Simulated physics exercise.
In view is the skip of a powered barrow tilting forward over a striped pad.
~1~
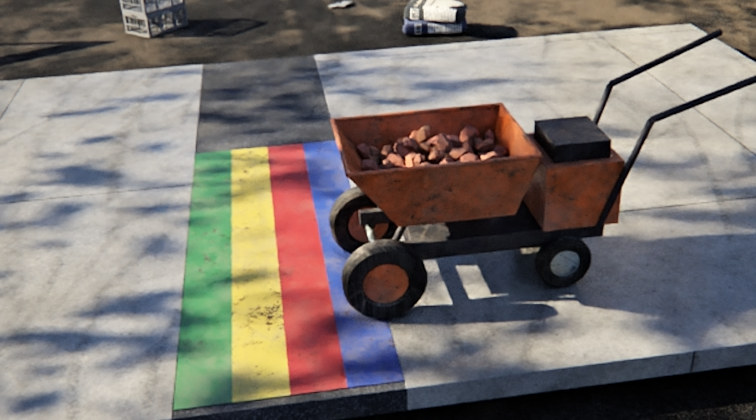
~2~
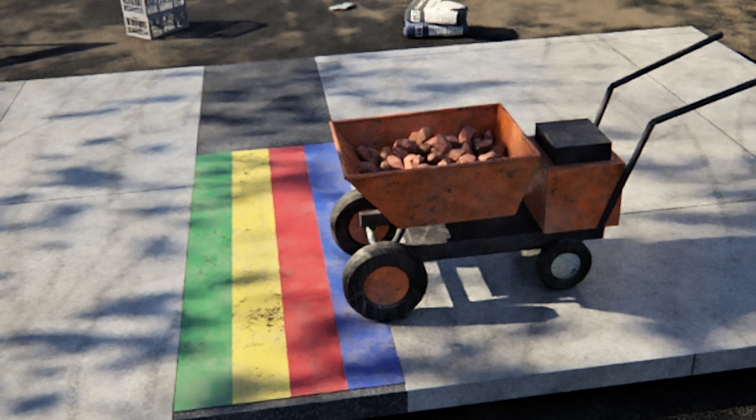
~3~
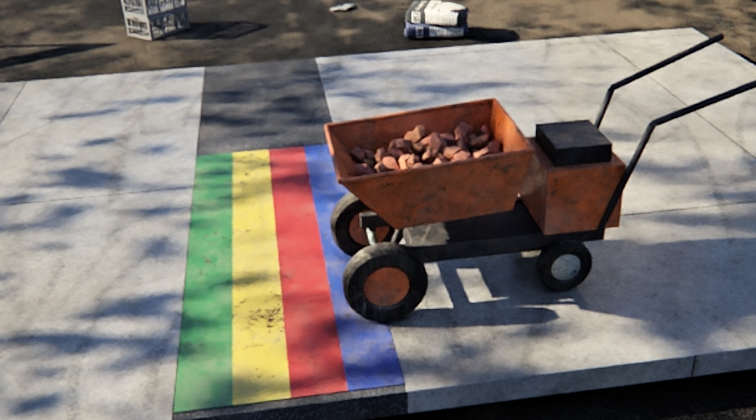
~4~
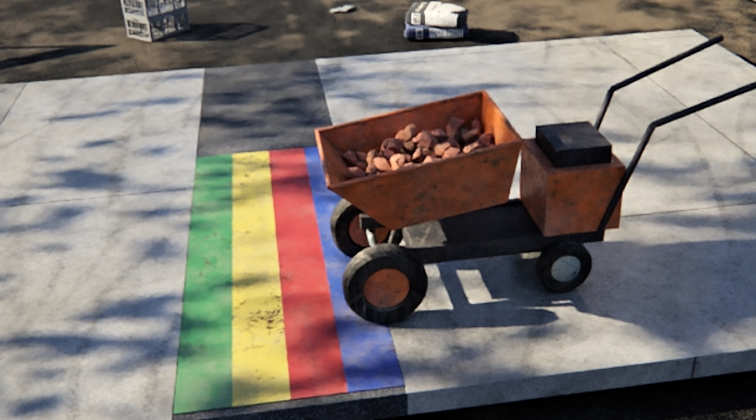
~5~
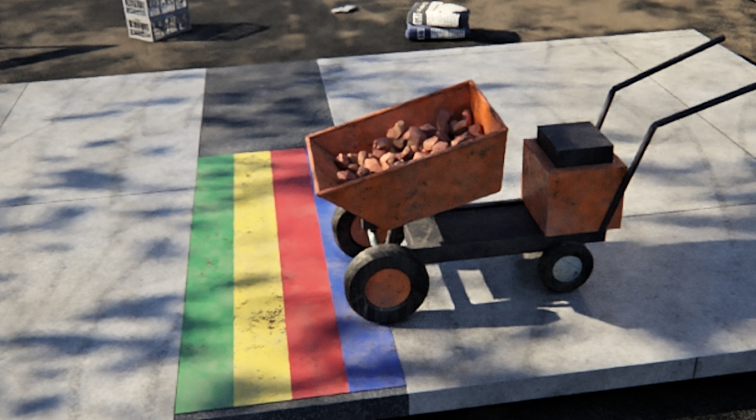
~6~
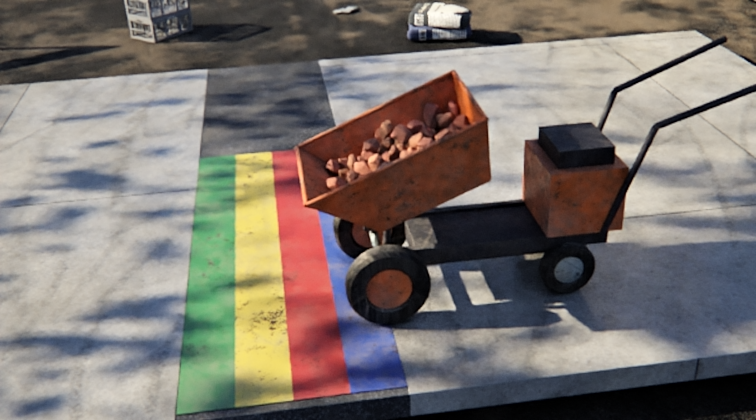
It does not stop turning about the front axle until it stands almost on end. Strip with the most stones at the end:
Green strip.
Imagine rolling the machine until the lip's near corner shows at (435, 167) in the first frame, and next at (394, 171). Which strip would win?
For the first spot it is the strip in red, for the second the yellow strip.
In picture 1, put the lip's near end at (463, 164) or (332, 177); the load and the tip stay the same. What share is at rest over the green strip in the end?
Roughly 0 and 40 percent respectively.
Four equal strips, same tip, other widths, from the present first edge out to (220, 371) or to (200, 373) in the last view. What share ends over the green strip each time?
30 per cent, then 40 per cent, roughly.
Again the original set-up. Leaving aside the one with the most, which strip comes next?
The next one is the yellow strip.
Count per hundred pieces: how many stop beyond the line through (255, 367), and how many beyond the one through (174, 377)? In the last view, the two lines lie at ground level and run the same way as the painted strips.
Close to 70 and 20 per cent respectively.
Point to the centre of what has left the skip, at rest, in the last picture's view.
Close to (214, 302) in the last picture.
Soon, skip tipped steeply; all in the skip.
A while on, skip tipped right over; most in the skip; a small part over the yellow strip; a small part over the green strip; a stray few falling; a stray few off the paint.
Towards the end, skip tipped right over; about a quarter in the skip; a stray few over the red strip; about a quarter over the yellow strip; about a third over the green strip; about a quarter off the paint.
Finally, skip tipped right over; about a quarter in the skip; none over the blue strip; a stray few over the red strip; about a quarter over the yellow strip; about a third over the green strip; about a quarter off the paint.
